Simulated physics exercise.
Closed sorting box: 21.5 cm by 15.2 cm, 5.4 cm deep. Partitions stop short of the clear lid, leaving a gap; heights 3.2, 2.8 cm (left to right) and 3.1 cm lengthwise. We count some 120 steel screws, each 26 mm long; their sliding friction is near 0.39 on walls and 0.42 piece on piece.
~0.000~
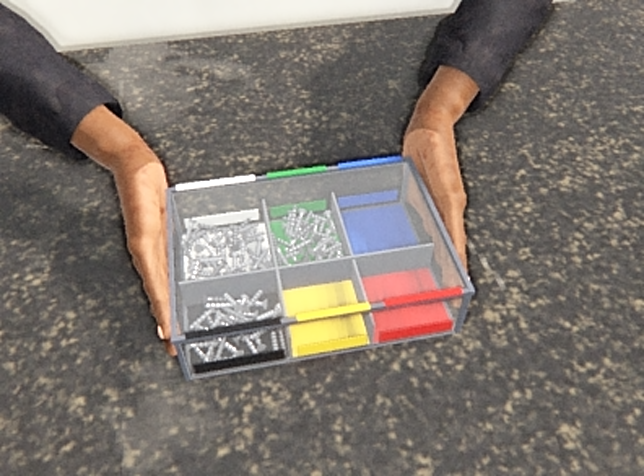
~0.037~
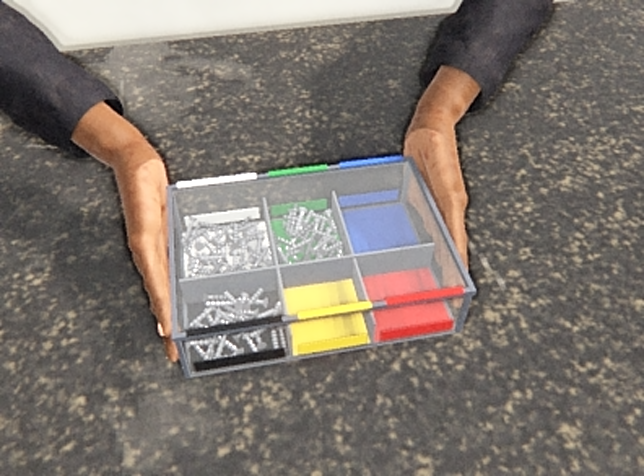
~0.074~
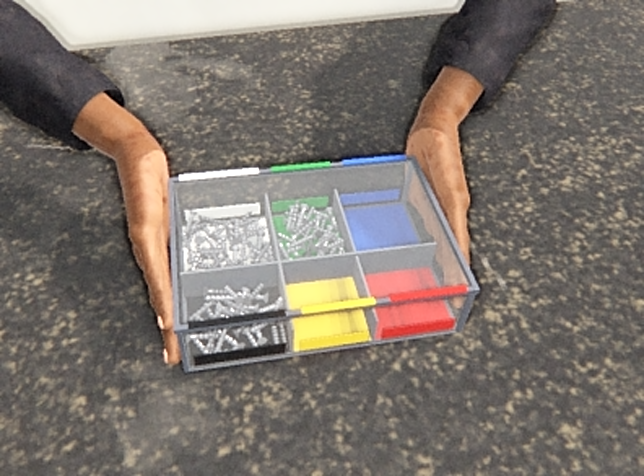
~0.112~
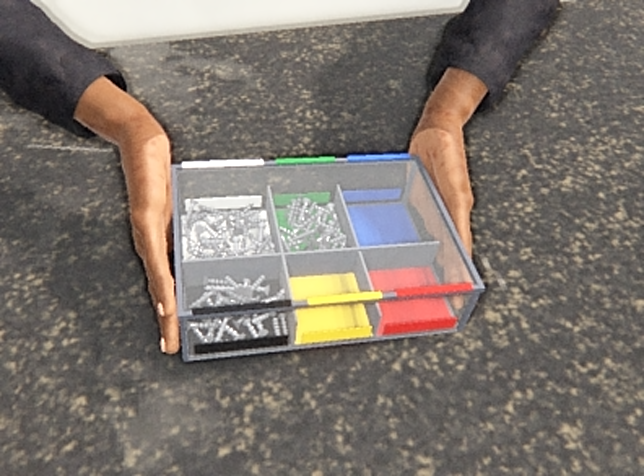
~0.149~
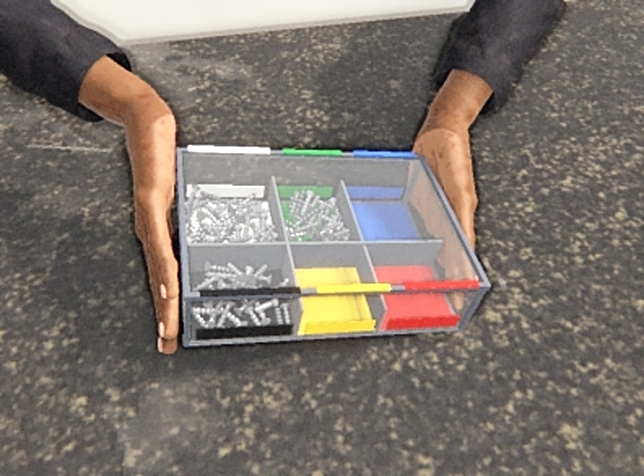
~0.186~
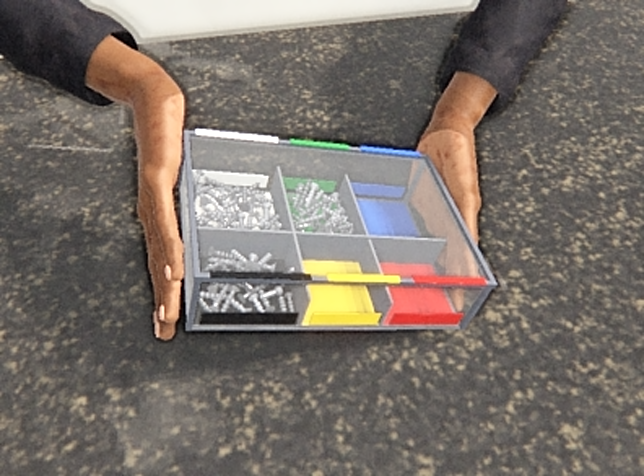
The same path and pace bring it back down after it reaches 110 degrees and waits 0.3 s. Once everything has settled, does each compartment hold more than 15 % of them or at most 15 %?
In order: Red: Qualifies. Blue: Qualifies. Green: Does not qualify. Yellow: Does not qualify. White: Does not qualify. Black: Does not qualify.
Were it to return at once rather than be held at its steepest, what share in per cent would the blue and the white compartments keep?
In that case blue keeps 80% and white keeps 0%.
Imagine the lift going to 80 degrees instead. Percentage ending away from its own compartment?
Estimate: Around 30 %.
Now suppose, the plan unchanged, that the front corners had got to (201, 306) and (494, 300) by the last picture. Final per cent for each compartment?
Red 75, blue 0, green 0, yellow 15, white 0, black 10.
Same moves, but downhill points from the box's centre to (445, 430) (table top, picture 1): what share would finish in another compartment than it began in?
That comes to around 75 per cent.
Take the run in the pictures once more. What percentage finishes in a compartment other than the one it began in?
I'd put it at about 100 per cent.
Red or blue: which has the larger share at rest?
Result: Blue has more.
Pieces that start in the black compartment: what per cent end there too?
That compartment keeps close to 0 per cent of its own pieces.
After 1.14 s, tilt 110 degrees; red 5 %, blue 55 %, green 15 %, yellow 10 %, white 5 %, black 5 %.
After 1.78 s, tilt 58 degrees; red 20 %, blue 80 %.
After 2.46 s, tilt 0 degrees; red 20 %, blue 80 %.
At rest (2.8 s), red 20 %, blue 80 %, green 0 %, yellow 0 %, white 0 %, black 0 %.
